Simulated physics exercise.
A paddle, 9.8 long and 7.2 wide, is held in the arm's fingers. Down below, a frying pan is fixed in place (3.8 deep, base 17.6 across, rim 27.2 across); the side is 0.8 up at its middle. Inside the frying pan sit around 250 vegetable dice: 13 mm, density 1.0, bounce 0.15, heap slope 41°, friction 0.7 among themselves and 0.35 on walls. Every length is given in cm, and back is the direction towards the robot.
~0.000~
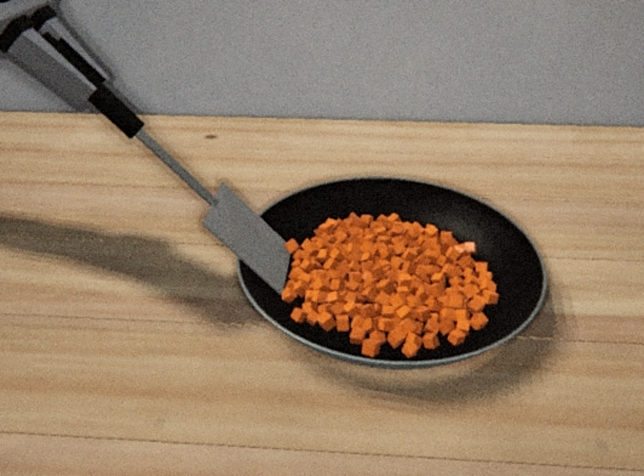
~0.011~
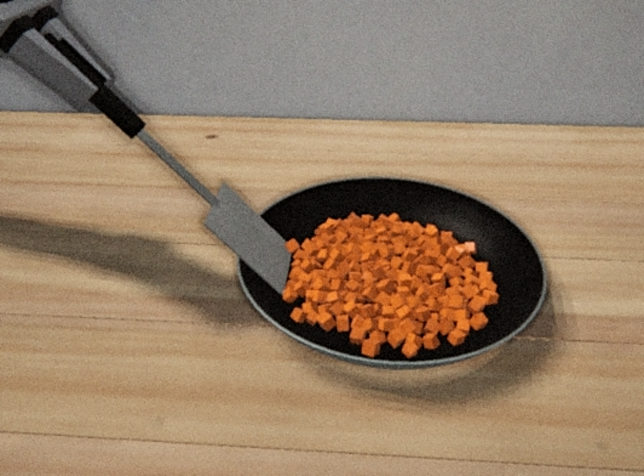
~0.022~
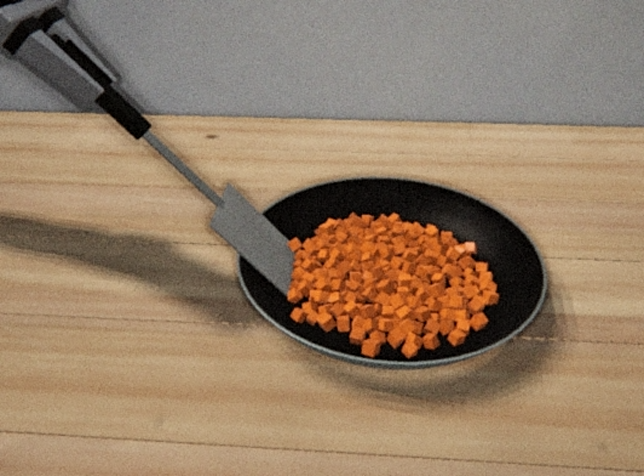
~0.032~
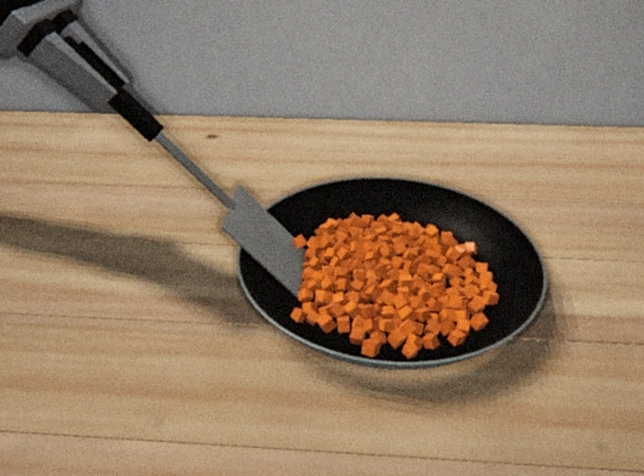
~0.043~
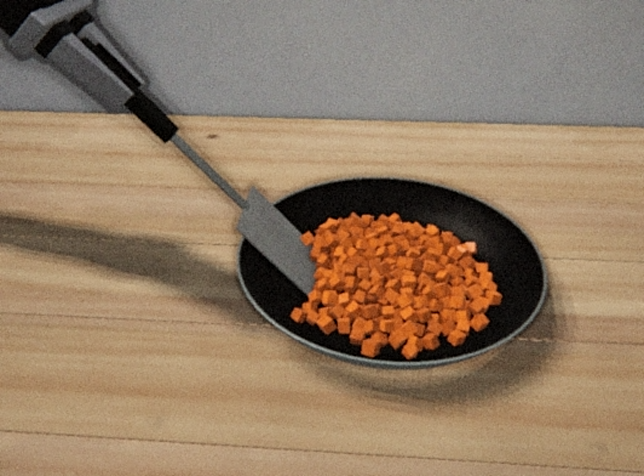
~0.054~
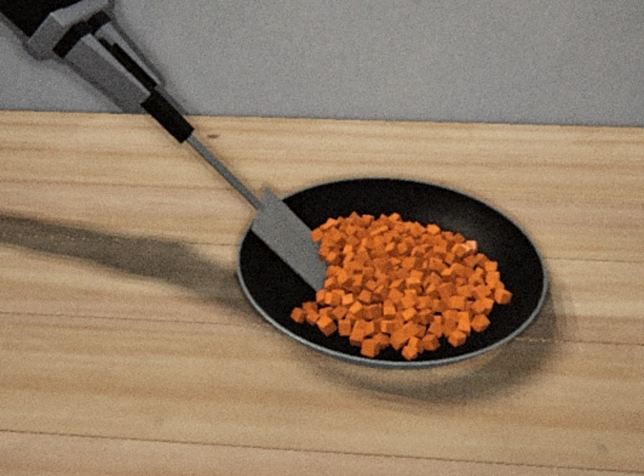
A heap of small orange vegetable dice sits in a round black frying pan with a pale rim, seen from above at an angle on a light wooden surface before a grey wall. From the upper left, a dark and grey robot arm holds a grey spatula sloping into the pan's left side. The spatula slides slowly right, nudging the nearest dice slightly rightward, while the camera stays still.
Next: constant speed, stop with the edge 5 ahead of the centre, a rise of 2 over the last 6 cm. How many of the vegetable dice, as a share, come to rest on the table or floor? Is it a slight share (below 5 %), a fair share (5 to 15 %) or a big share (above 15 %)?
It is a fair share.
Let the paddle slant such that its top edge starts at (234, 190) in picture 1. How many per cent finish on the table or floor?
Around 10 percent ends up on the table or floor.
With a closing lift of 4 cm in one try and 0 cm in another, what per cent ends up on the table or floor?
Some 10 and 5 per cent.
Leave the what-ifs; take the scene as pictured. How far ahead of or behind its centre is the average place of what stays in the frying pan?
The balance point is about 5.0 cm ahead.
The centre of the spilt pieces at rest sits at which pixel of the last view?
I'd place it close to (610, 291).
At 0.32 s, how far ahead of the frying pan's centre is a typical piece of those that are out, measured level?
The distance is about 18 cm.
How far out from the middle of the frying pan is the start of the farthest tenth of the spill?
Radial distance: Approx. 25 cm.
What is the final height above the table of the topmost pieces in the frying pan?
It reaches roughly 5.0 cm.
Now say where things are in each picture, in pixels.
The first picture shows the paddle top edge at (213, 202), sloping 50°; upper third of the load around (398, 263), from x 290 to 490, top at y 220; 247 in the frying pan.
The second picture shows the paddle top edge at (214, 202), sloping 50°; upper third of the load around (398, 263), from x 290 to 490, top at y 220.
The third picture shows the paddle top edge at (219, 203), sloping 50°; upper third of the load around (398, 264), from x 295 to 490, top at y 220.
The fourth picture shows the paddle top edge at (231, 204), sloping 50°; upper third of the load around (395, 264), from x 300 to 490, top at y 220.
The fifth picture shows the paddle top edge at (245, 206), sloping 50°; upper third of the load around (392, 262), from x 300 to 495, top at y 220.
The sixth picture shows the paddle top edge at (259, 206), sloping 50°; upper third of the load around (394, 261), from x 300 to 500, top at y 220; 247 in the frying pan.
After 0.08 s, sloping 50°, highest piece 4 above the table; 247 in the frying pan.
After 0.11 s, sloping 50°, highest piece 5 above the table; 247 in the frying pan.
After 0.32 s, sloping 50°, highest piece 5 above the table; 226 in the frying pan, 16 on the table or floor, 5 on the blade or in flight.
After 1.37 s, sloping 50°, highest piece 5 above the table; 226 in the frying pan, 21 on the table or floor.
In the end, 226 in the frying pan, 21 on the table or floor. That is 9 % on the table or floor.
